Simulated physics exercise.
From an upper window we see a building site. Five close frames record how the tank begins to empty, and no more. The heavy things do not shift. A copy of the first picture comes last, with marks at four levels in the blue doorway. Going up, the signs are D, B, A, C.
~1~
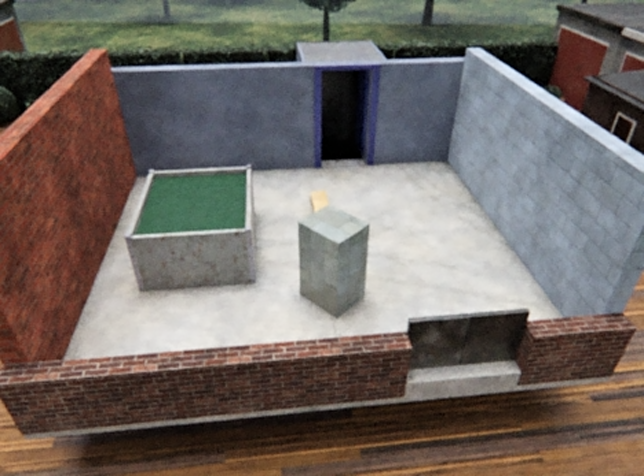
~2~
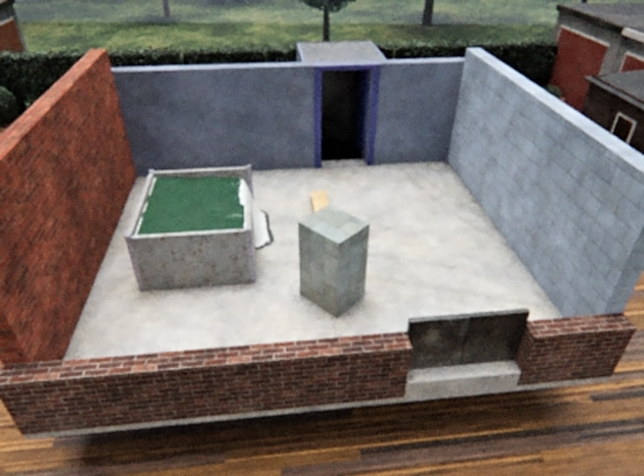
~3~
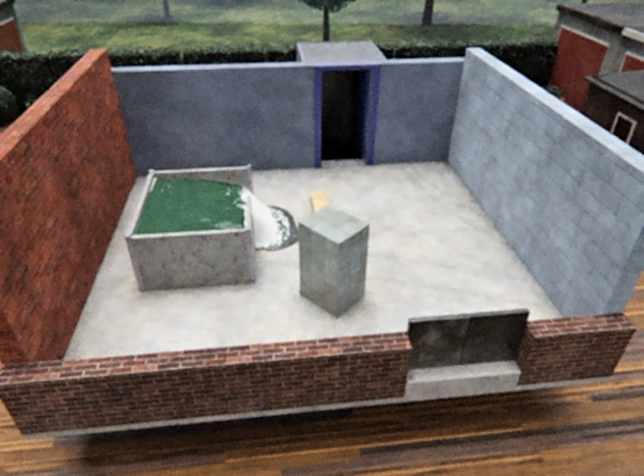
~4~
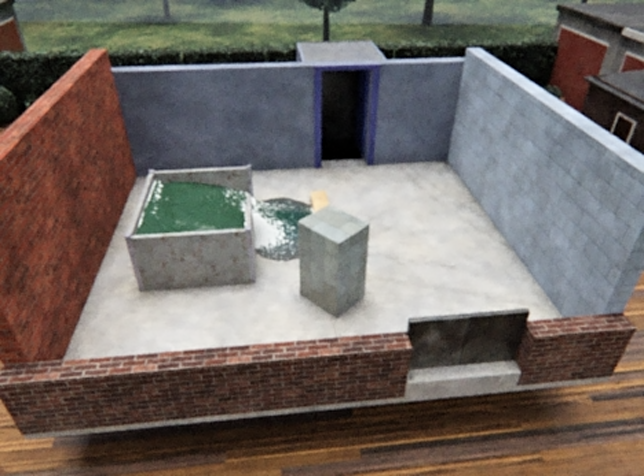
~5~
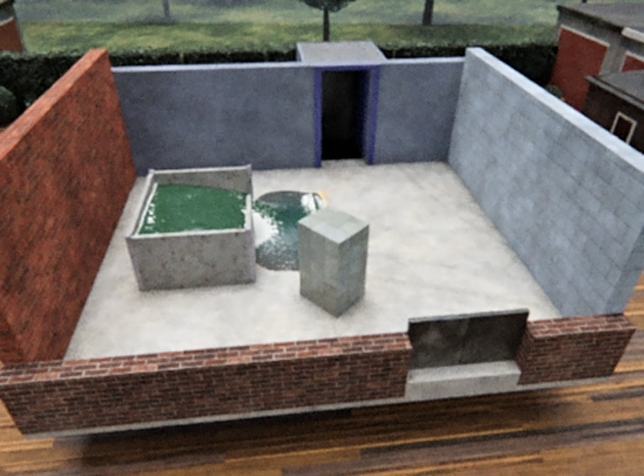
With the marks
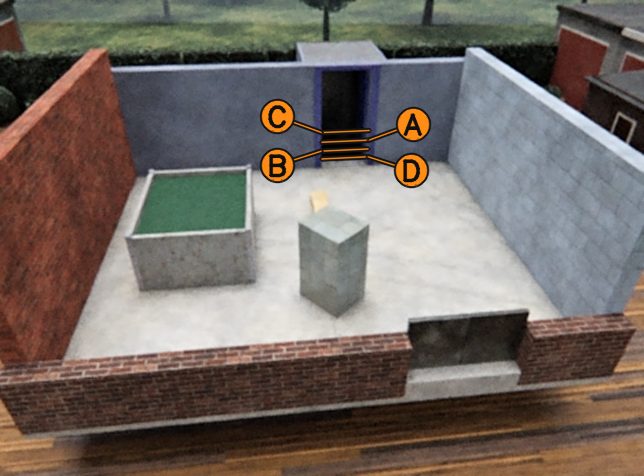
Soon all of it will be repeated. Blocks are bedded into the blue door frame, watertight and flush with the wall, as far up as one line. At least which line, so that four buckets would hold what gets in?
The limit is D.
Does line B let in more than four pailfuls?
No, not at all.
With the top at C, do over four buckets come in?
No, that is safe.
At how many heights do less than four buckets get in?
All four.
In orange, A at (345, 141); B at (345, 150); C at (345, 131); D at (344, 157); from the bottom up D, B, A, C.
With A, nothing gets over.
With B, nothing gets over.
With C, nothing gets over.
With D, a bucket or two gets in.
